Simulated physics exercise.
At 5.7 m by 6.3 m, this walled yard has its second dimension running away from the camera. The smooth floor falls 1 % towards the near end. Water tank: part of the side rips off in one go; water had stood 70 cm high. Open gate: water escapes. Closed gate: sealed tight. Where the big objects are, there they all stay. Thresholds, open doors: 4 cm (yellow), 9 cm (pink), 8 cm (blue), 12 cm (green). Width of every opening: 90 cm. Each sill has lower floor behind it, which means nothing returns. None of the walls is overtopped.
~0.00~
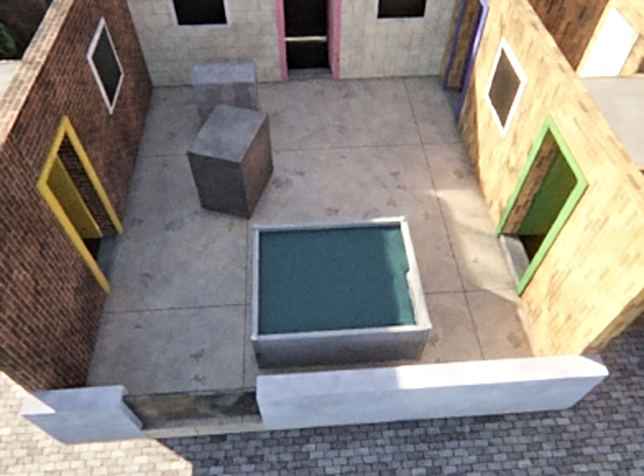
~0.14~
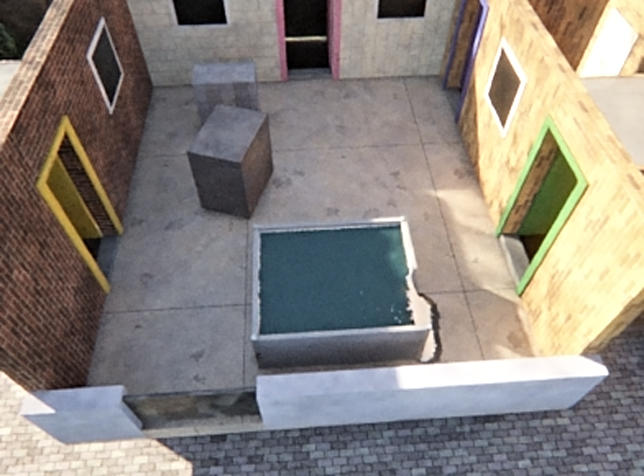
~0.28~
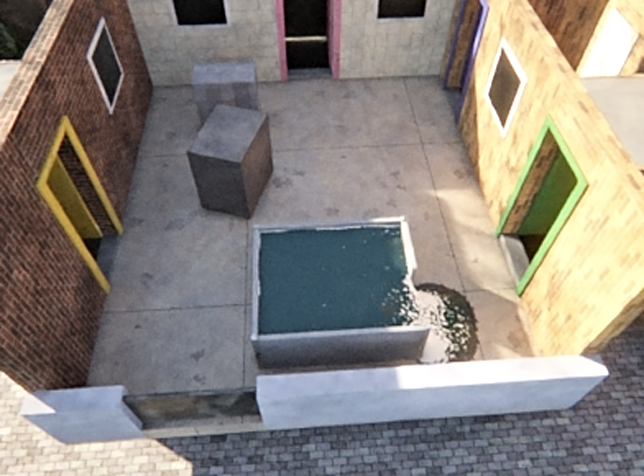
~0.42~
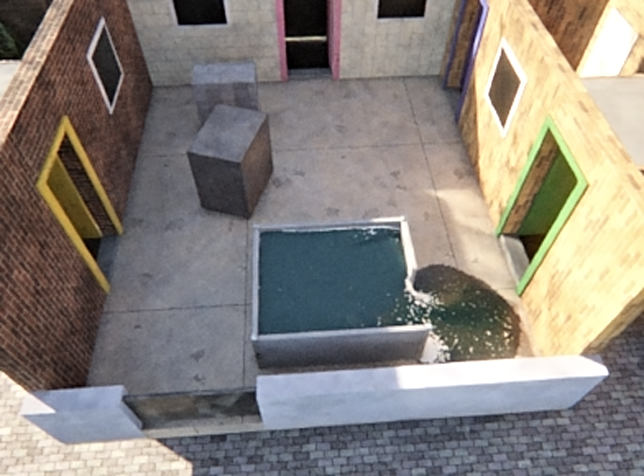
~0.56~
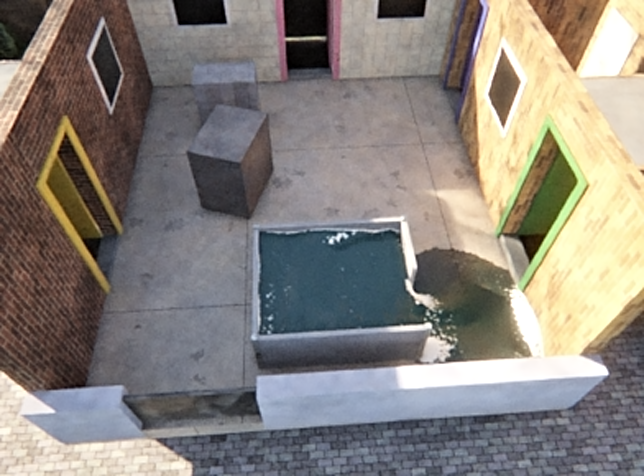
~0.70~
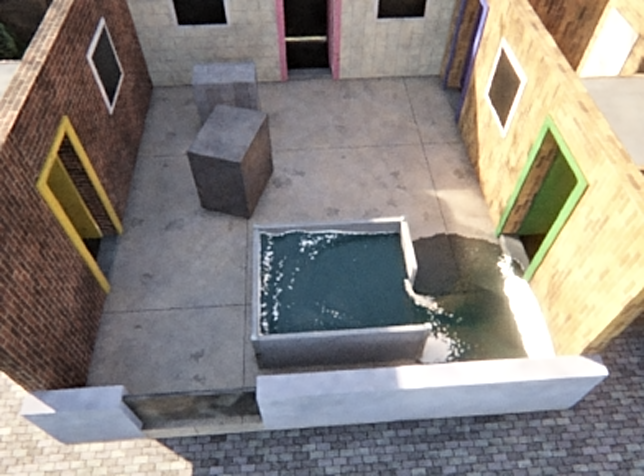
A raised rectangular tank of dark green water stands near the front of a walled yard, seen from above by a still camera. Two grey blocks sit behind it to the left, with a yellow-framed doorway on the left brick wall, a green one on the right and a pink one behind. The tank's right side breaks open, and foaming water pours out, spreading across the floor to the right wall.
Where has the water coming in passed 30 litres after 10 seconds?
In the end the yellow door falls short of the limit, the pink door falls short of the limit, the blue door falls short of the limit, the green door surpasses the limit.
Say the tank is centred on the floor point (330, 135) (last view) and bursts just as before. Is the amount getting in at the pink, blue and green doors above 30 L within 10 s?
At the pink door the limit is not exceeded, at the blue door surpassed, at the green door not exceeded.
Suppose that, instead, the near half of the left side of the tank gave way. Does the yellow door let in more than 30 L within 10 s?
Well, at yellow it would be too much.
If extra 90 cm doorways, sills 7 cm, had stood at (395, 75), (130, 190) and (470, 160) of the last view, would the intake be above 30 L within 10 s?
Well, the first is on the high side, the second is on the low side, and the third is on the low side.
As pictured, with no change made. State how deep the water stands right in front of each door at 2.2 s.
Depths in centimetres - yellow: 0, pink: 0, blue: 0, green: 23.
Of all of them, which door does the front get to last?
Result: Yellow door.
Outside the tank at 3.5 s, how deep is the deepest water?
I'd put it at close to 28 cm.
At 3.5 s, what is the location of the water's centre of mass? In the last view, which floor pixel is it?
Close to (390, 268) in the last picture.
After 1.4 s water covers 10 % of the floor and is deepest (52 cm) near (547, 382); yellow door not reached, pink door not reached, blue door not reached, green door 22 cm at the sill, 12 L in.
After 2.2 s water covers 20 % of the floor and is deepest (40 cm) near (547, 382); yellow door not reached, pink door not reached, blue door not reached, green door 23 cm at the sill, 54 L in.
After 3.5 s water covers 50 % of the floor and is deepest (28 cm) near (503, 385); yellow door not reached, pink door not reached, blue door 4 cm at the sill, 0 L in, green door 19 cm at the sill, 97 L in.
After 6.0 s water covers 80 % of the floor and is deepest (18 cm) near (474, 387); yellow door 3 cm at the sill, 0 L in, pink door 9 cm at the sill, 2 L in, blue door 8 cm at the sill, 3 L in, green door 12 cm at the sill, 122 L in.
After 10.0 s water covers 95 % of the floor and is deepest (11 cm) near (489, 386); yellow door 8 cm at the sill, 4 L in, pink door 5 cm at the sill, 2 L in, blue door 6 cm at the sill, 9 L in, green door 7 cm at the sill, 123 L in.
